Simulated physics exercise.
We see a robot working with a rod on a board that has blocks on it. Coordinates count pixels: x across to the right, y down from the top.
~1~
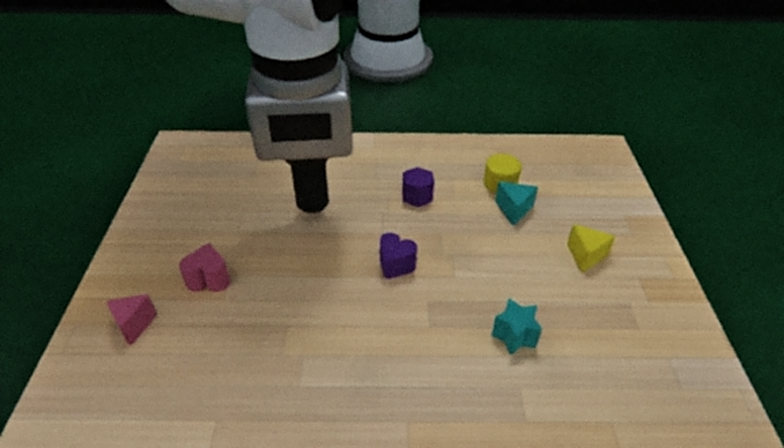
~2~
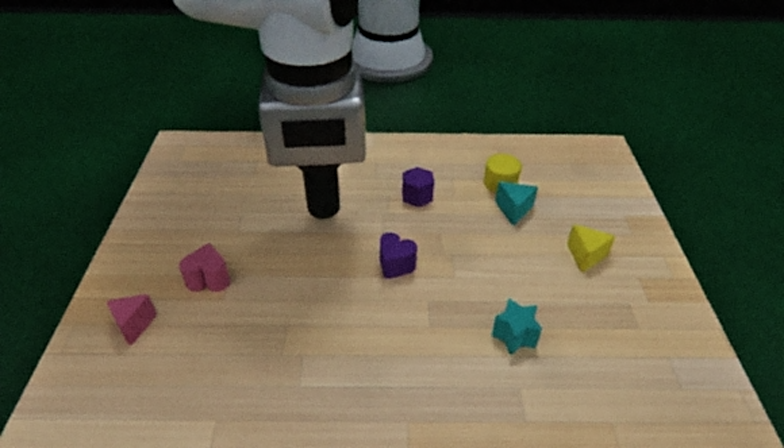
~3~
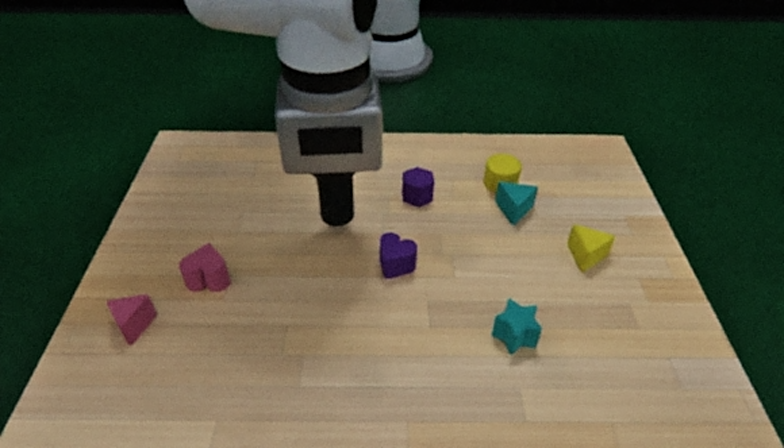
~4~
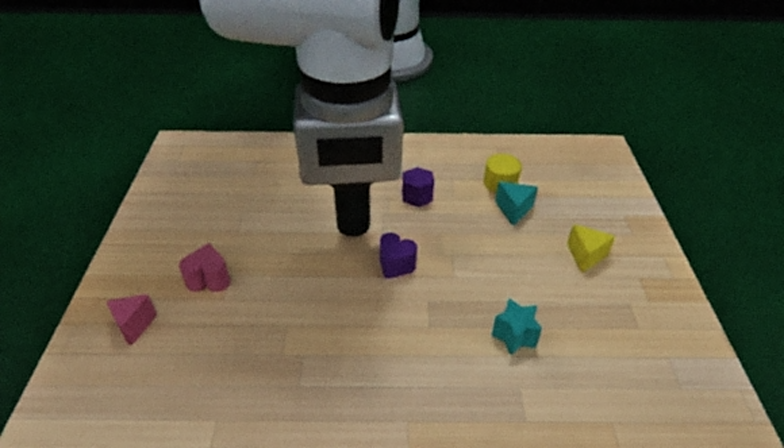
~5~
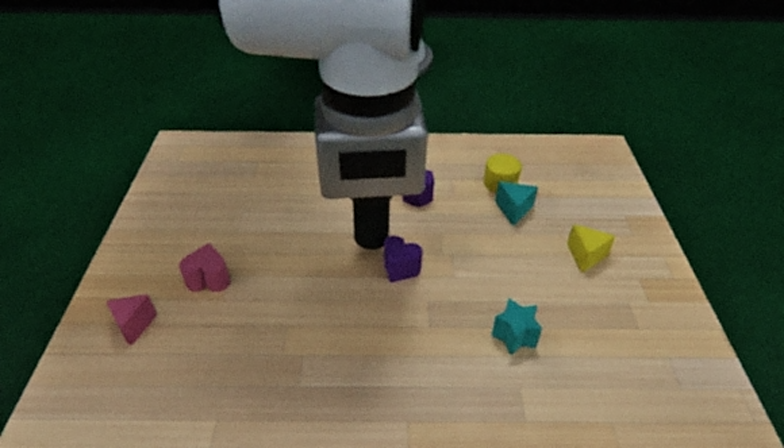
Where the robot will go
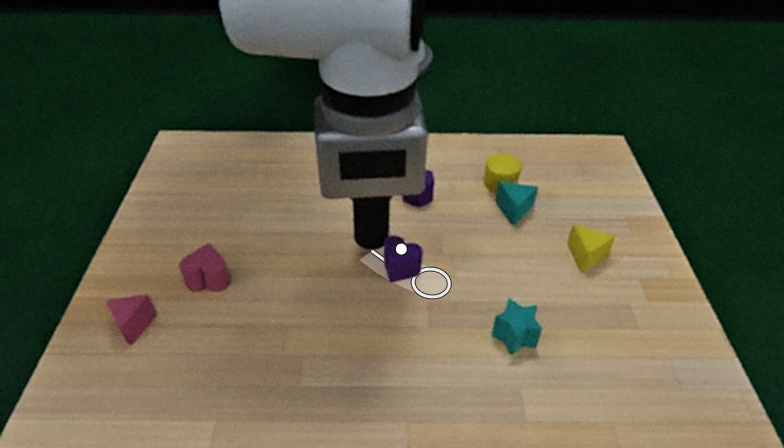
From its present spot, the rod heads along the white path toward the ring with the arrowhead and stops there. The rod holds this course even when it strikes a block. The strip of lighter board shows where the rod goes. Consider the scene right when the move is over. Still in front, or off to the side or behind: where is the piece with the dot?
Final position: Ahead.
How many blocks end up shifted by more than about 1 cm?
That push would leave one block displaced by more than about 1 cm.
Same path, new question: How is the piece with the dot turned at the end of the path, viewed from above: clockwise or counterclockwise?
Bird's-eye view: Clockwise.
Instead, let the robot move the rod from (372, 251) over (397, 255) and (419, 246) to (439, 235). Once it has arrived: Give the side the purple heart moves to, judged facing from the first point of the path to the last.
Slides right.
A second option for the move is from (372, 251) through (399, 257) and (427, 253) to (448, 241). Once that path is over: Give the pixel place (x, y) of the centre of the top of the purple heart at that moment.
About (430, 263).
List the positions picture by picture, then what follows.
The first picture shows rod's lower end at (313, 202); purple heart at (396, 246); turquoise star at (520, 316).
The second picture shows rod at (324, 208); blocks still.
The third picture shows rod at (338, 215); blocks still.
The fourth picture shows rod at (354, 225); blocks still.
The fifth picture shows rod at (372, 238); purple heart at (401, 249); turquoise star at (520, 316).
Drawn move, from (372, 251) over (389, 263) and (409, 274) to (431, 283); the dot is on the purple heart.
The first path, step by step. Halfway along, rod at (400, 256); purple heart at (432, 269).
At the end, rod at (433, 269); purple heart at (460, 287), turned 25° clockwise; turquoise star still.
